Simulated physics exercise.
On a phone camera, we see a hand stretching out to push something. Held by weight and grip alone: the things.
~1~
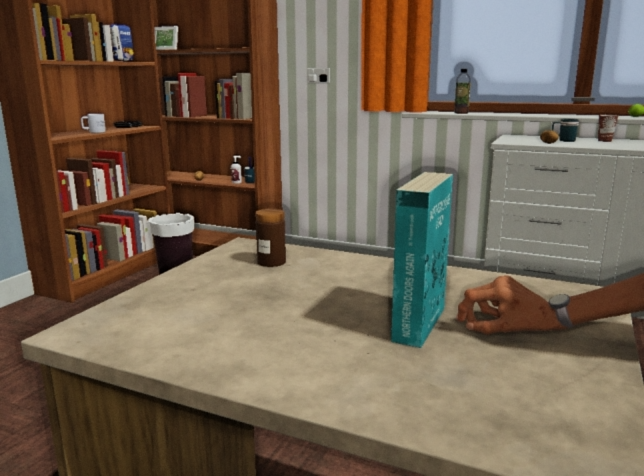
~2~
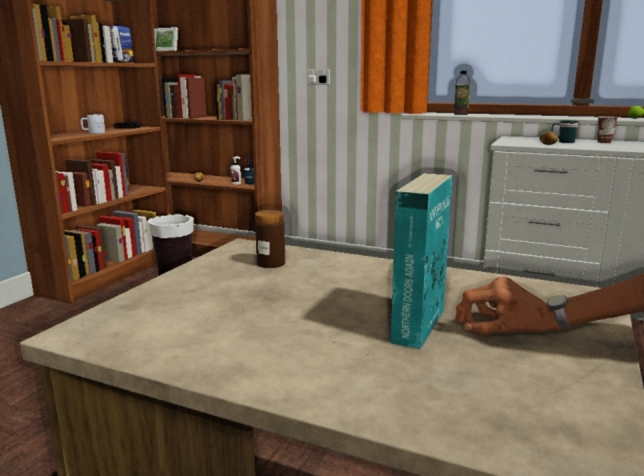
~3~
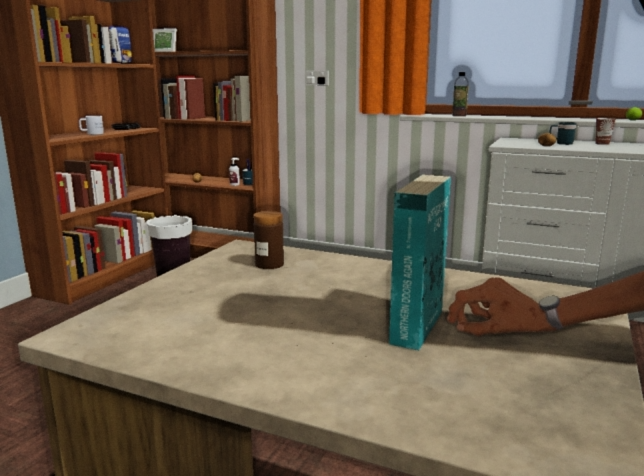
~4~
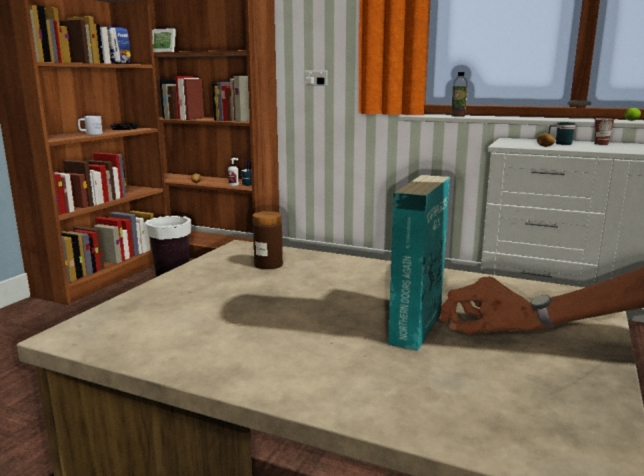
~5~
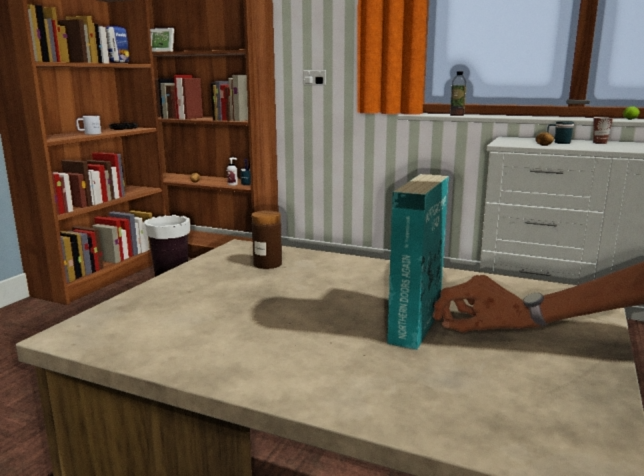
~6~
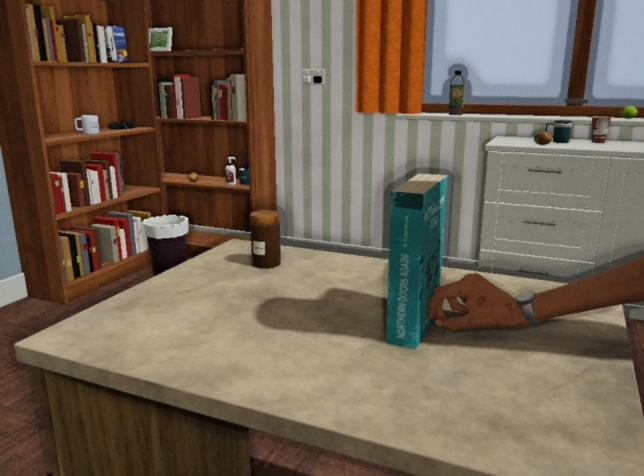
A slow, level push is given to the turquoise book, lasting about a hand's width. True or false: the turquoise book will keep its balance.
True.
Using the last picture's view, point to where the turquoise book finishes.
At about (349, 248).
Then, 0.40 s past the last view, turquoise book displaced a little near (401, 255).
Then, 0.90 s past the last view, turquoise book displaced a little near (377, 252).
Then, 1.40 s past the last view, turquoise book displaced about its own width near (355, 249).
Finally, moved from the start, turquoise book. Final places as the last picture's camera would see them, turquoise book near (349, 248).
